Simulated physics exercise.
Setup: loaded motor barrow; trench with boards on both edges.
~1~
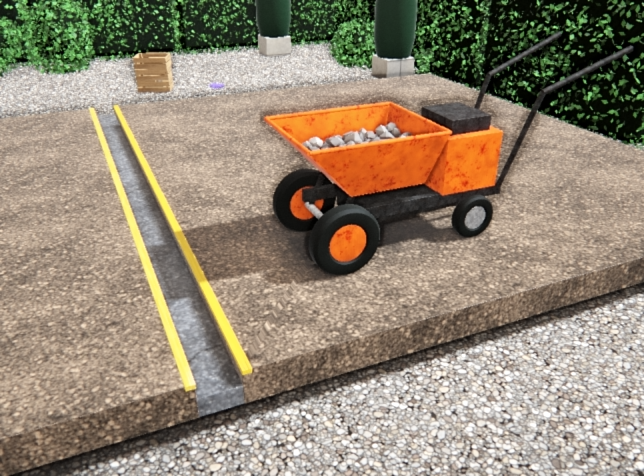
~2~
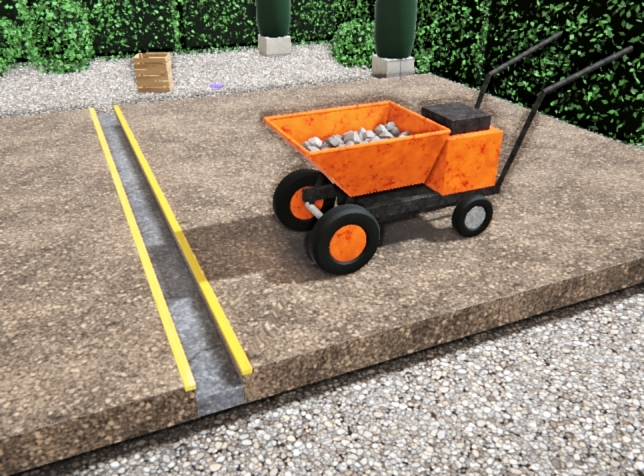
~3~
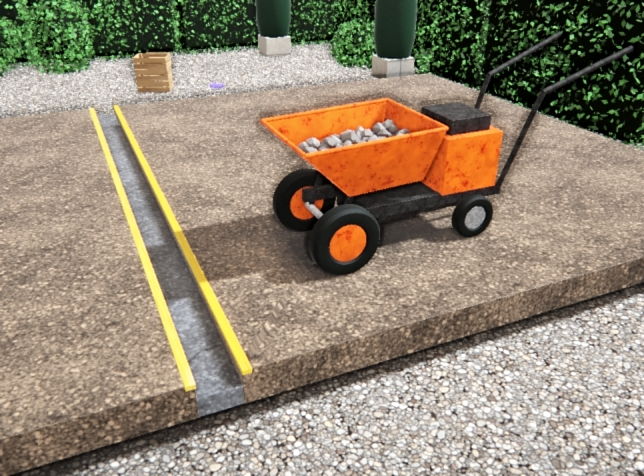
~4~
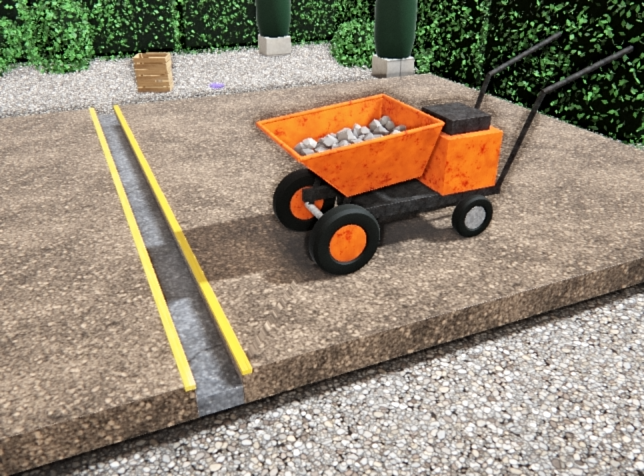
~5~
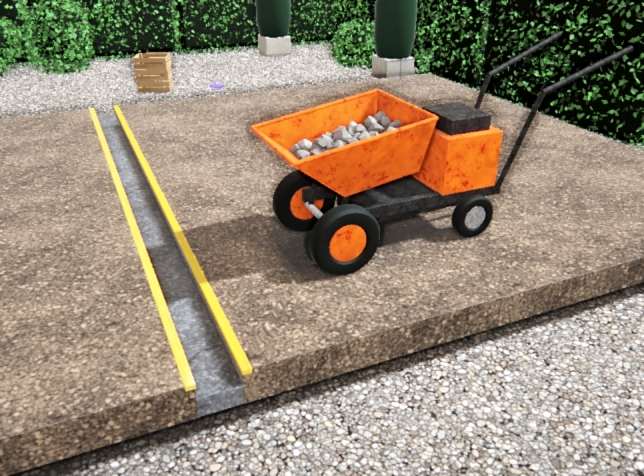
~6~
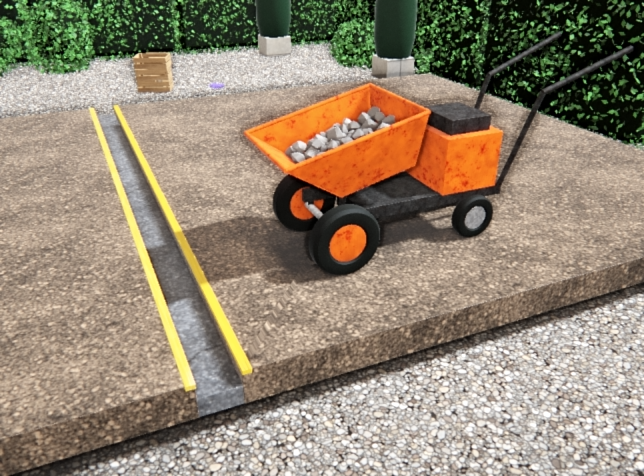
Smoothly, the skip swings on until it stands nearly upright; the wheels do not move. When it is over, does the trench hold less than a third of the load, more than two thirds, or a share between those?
It holds a share between those, from one third to two thirds.
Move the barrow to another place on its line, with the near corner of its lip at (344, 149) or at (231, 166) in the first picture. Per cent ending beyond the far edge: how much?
Near 0 and 80 percent respectively.
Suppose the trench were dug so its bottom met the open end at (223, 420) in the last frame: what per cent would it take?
It comes to 60 per cent or so.
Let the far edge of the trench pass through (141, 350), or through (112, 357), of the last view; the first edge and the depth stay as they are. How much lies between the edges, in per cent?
Lab note: Try one 60 per cent, try two 60 per cent.
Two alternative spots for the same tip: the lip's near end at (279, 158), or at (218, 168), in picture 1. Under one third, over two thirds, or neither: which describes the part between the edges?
Try 1, in the middle band; try 2, under a third.
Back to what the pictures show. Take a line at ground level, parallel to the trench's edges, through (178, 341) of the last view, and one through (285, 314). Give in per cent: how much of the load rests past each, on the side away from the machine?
Estimate, first then second: 10 %, 80 %.
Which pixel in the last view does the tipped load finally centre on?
Once it all stops, the middle lies near (186, 278).
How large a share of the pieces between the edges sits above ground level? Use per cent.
30 per cent, near enough.
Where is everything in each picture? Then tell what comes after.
Lip of the skip at (310, 154), level; top of the load at (375, 142), broken stones; first edge of the trench at (227, 328); far edge at (174, 342), the trench under half as wide as the skip, and shallow for its width, in the first picture.
Lip of the skip at (308, 155), level; top of the load at (374, 142), in the second picture.
Lip of the skip at (305, 157), tipped barely; top of the load at (379, 142), in the third picture.
Lip of the skip at (300, 160), tipped barely; top of the load at (376, 140), in the fourth picture.
Lip of the skip at (293, 165), tipped a little; top of the load at (371, 137), in the fifth picture.
Lip of the skip at (286, 171), tipped a little; top of the load at (365, 134); first edge of the trench at (227, 328); far edge at (174, 342), in the sixth picture.
Soon, skip tipped steeply; all in the skip.
A while on, skip tipped right over; most in the skip; about a quarter short of the trench; a small part in or heaped over the trench.
Towards the end, skip tipped right over; about a quarter in the skip; about a quarter short of the trench; about half in or heaped over the trench; a small part beyond it.
Finally, skip tipped right over; about a quarter in the skip; about a quarter short of the trench; about half in or heaped over the trench; a small part beyond it.
